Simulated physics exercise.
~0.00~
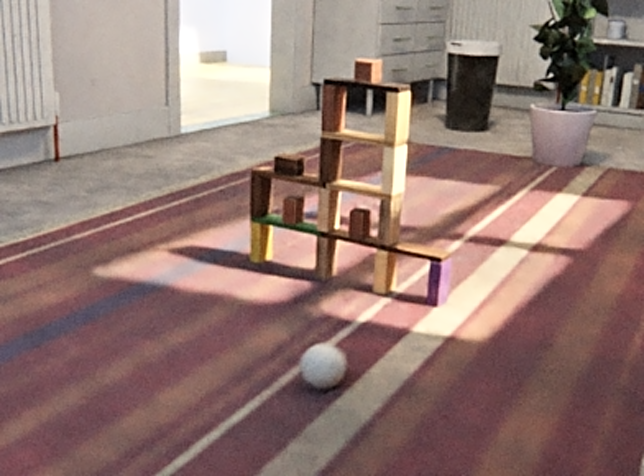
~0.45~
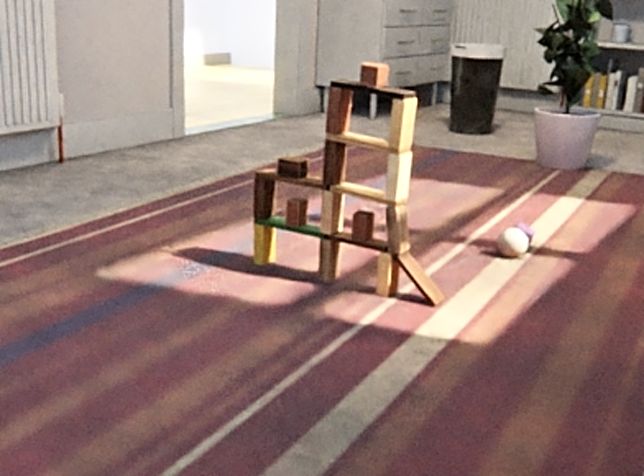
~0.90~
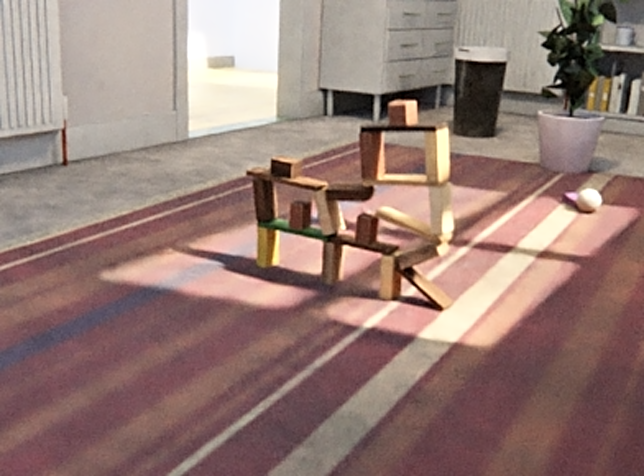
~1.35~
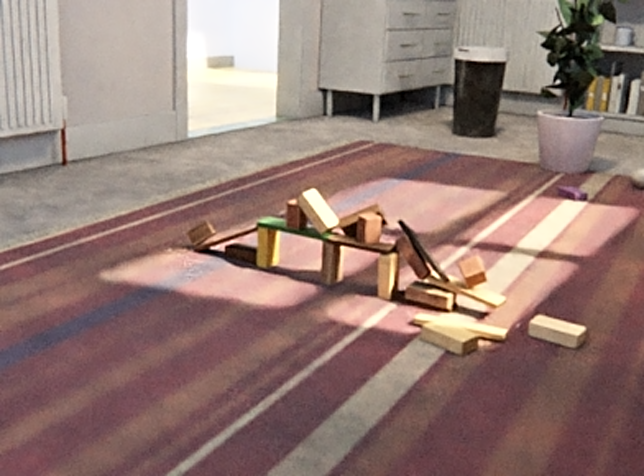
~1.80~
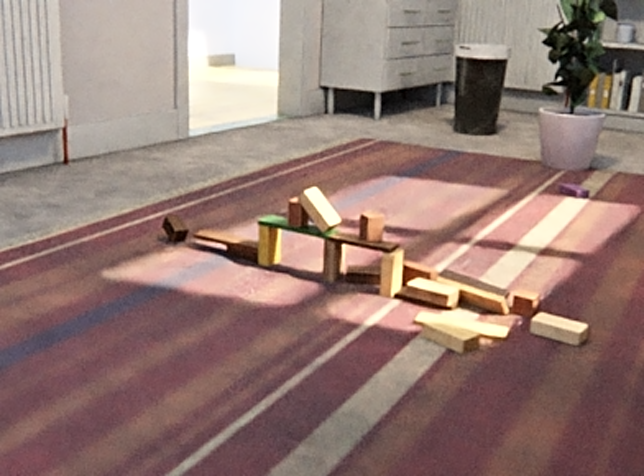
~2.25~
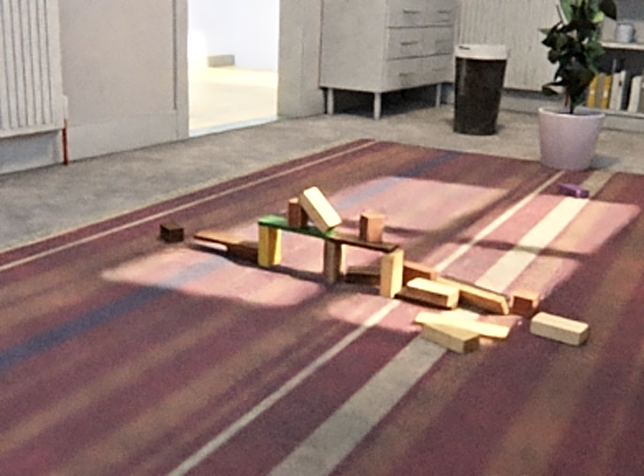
Wooden block tower collapsing after a rolling pale ball knocks out its purple post, the green plank still standing on its supports.
